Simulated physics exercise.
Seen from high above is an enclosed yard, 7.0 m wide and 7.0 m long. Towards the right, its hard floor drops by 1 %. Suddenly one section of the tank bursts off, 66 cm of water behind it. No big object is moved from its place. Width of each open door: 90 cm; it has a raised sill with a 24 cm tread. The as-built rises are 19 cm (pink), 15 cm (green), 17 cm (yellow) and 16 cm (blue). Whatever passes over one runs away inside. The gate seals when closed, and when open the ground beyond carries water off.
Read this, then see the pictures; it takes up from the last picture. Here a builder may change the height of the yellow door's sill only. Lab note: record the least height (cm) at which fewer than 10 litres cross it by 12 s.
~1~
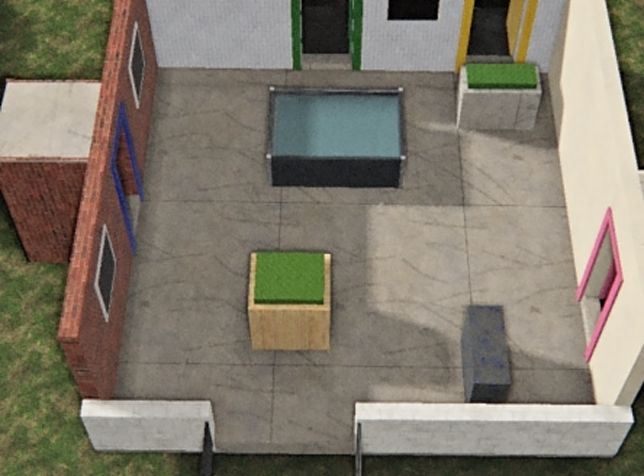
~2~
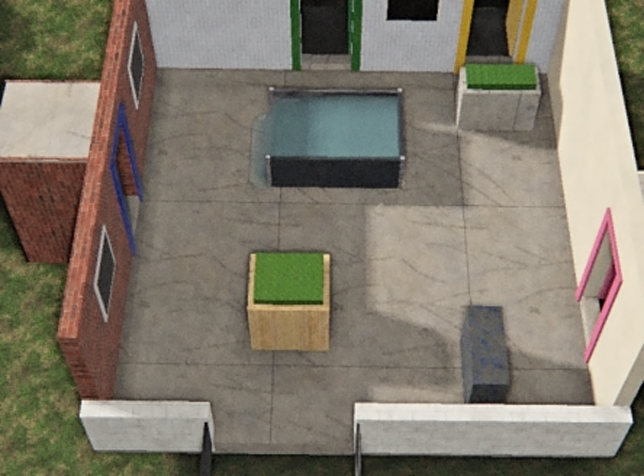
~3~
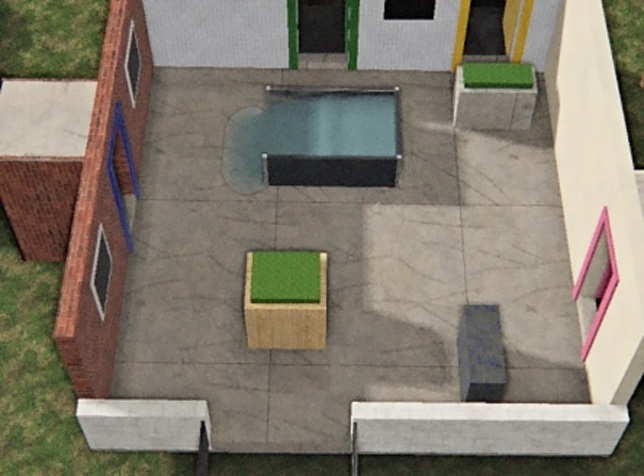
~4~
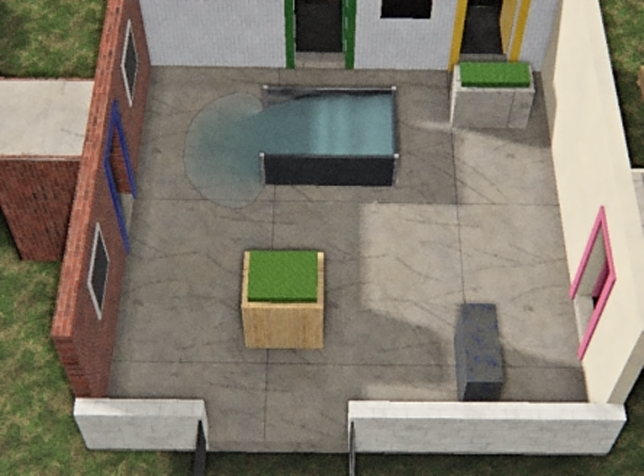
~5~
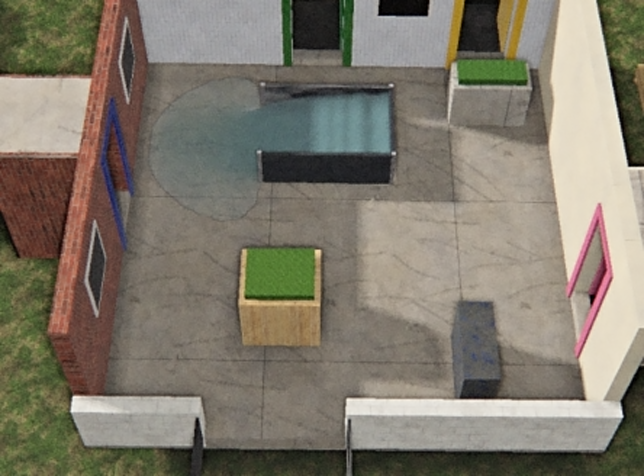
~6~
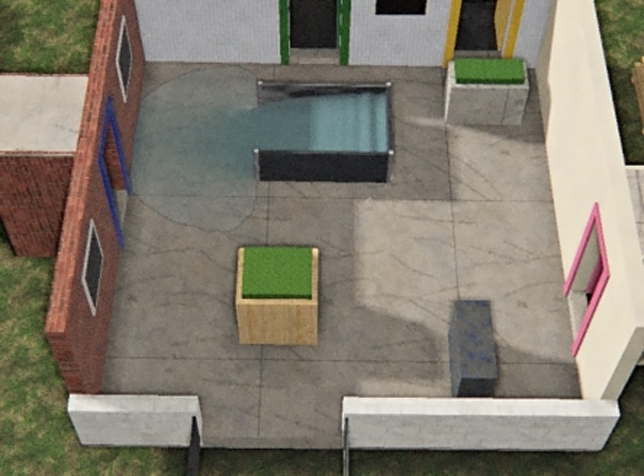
Least height: 8.5 cm.
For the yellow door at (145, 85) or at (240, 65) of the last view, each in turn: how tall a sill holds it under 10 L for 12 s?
First place around 29 cm, second around 9.5 cm.
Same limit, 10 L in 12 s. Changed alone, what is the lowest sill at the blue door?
At blue, about 16 cm.
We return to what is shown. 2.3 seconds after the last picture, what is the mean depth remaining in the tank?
I'd put it near 16 cm.
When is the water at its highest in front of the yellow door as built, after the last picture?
Some 8.0 s, more or less.
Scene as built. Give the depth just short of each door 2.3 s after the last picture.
Lab note, depth in cm: Pink 0; green 6; yellow 0; blue 15.
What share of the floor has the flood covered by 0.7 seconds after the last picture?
Wet share: Near 15 %.
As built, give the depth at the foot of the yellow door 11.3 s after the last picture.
Roughly 7.0 cm deep.
Then, 0.7 s after the last picture water covers 15 % of the floor, deepest (36 cm) near (135, 145); it has not reached the yellow door.
Then, 2.3 s after the last picture water covers 35 % of the floor, deepest (28 cm) near (146, 67); it has not reached the yellow door.
Then, 11.3 s after the last picture water covers 95 % of the floor, deepest (8 cm) near (526, 425); 7 cm at the yellow door, 0 litres in over its 17 cm sill.
At the yellow door as built, the water peaked near 11 cm, 8.1 s after the last picture.
Run again over the same 12 s with other heights there, 18 litres in over 7.5 cm, 4 litres over 10 cm. The limit of 10 litres is kept from about 8.5 cm up.
